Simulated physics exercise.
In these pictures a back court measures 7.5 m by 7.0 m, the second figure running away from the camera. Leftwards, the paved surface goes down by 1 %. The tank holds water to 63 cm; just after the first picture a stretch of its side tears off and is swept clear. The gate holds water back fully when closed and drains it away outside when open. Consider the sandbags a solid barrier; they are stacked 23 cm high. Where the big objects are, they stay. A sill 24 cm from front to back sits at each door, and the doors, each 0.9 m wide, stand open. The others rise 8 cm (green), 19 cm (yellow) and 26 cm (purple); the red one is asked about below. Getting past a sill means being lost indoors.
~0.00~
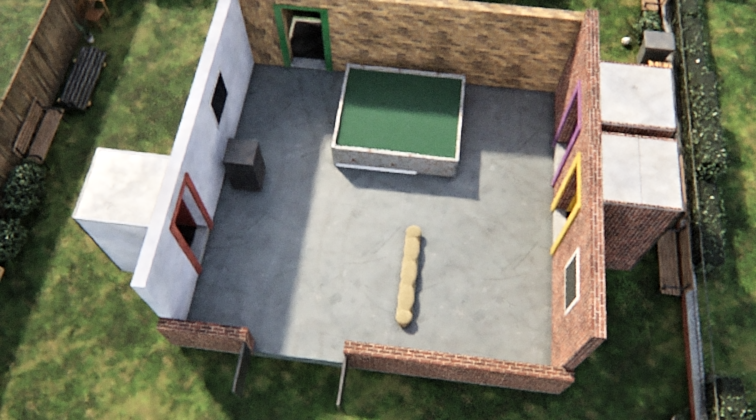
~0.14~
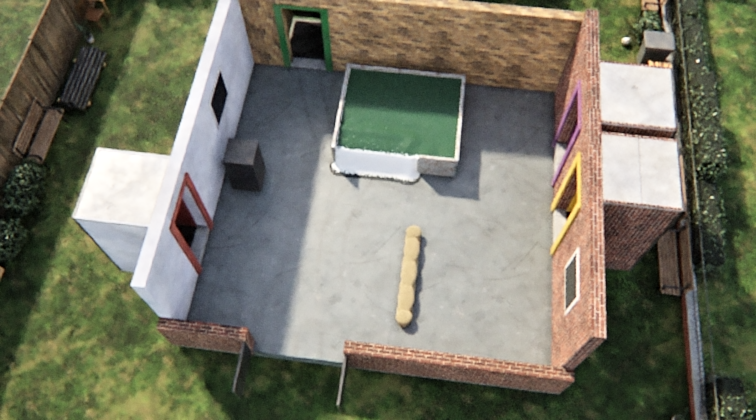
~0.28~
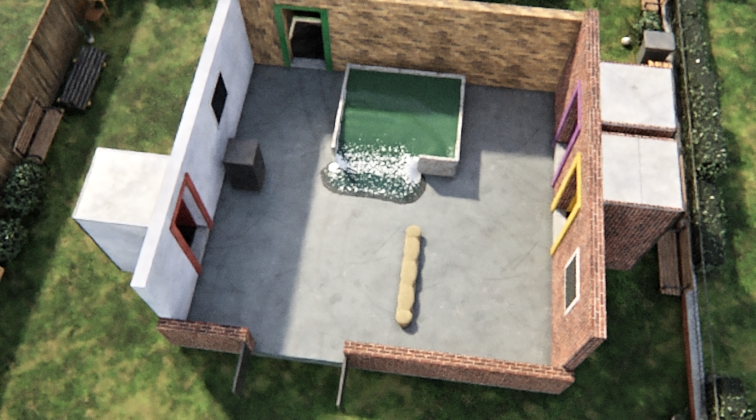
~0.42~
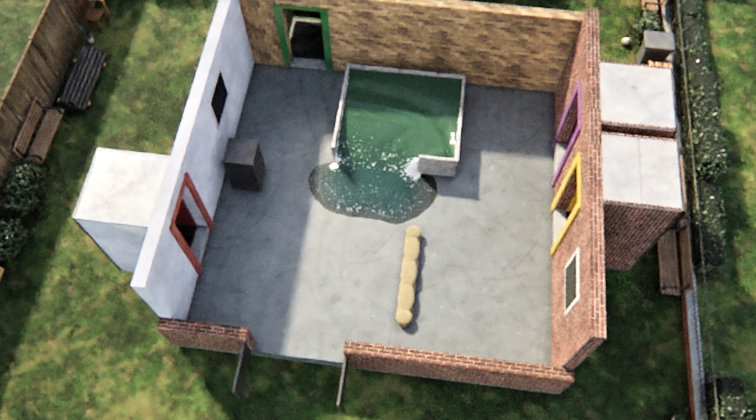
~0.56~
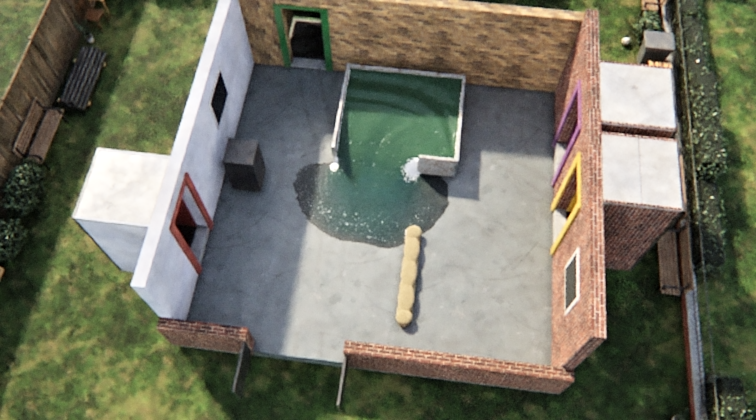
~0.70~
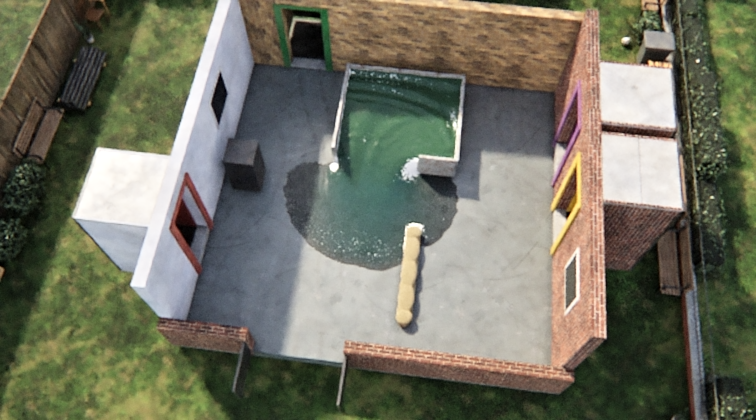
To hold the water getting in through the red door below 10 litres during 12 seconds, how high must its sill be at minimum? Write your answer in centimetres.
14 cm.
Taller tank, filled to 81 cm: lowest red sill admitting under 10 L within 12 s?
Some 18 cm.
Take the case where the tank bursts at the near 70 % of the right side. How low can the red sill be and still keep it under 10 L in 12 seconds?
Estimate: Near 7.5 cm.
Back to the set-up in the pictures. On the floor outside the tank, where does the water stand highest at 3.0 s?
(210, 334).
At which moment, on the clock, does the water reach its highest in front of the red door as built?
That happens close to 2.4 s on the clock.
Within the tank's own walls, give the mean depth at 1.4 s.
Roughly 42 cm.
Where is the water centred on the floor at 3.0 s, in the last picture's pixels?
The water's centre is at about (361, 202).
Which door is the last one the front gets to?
Green, last of all.
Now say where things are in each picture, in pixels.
Still water, 63 cm deep, in the tank at (400, 113); the red door at (194, 229) is dry, in the first frame.
The front is at (341, 173), 0.3 m from the gap at (377, 161); 0.4 m2 of floor is wet, 63 cm left at the back, in the second frame.
The gap is at (377, 162), the front 0.8 m out at (395, 200); the back of the tank holds 63 cm, in the third frame.
Water pours out at (377, 163) and has run 1.3 m, to (385, 218); about 10 cm deep outside, 63 cm at the back, in the fourth frame.
Water pours out at (377, 163) and has run 1.9 m, to (373, 242); about 7 cm deep outside, 63 cm at the back, in the fifth frame.
The front is at (367, 264), 2.4 m from the gap at (377, 163); 6.4 m2 of floor is wet, 57 cm left at the back; the red door at (194, 229), 4.3 m from the gap, is still 2.1 m from the nearest water, in the sixth frame.
After 1.4 s water covers 30 % of the floor, deepest (34 cm) near (352, 172); it has not reached the red door.
After 3.0 s water covers 55 % of the floor, deepest (38 cm) near (210, 334); 15 cm at the red door, 0 litres in over its 21 cm sill.
After 12.0 s water covers 95 % of the floor, deepest (10 cm) near (219, 200); 9 cm at the red door, 0 litres in over its 21 cm sill.
At the red door as built, the water arrived by 2.2 s and peaked near 18 cm at 2.4 s.
With a sill of 12 cm, 22 litres would have come in within the 12 s; with 16 cm, 3 litres. So under 10 litres takes about 14 cm.
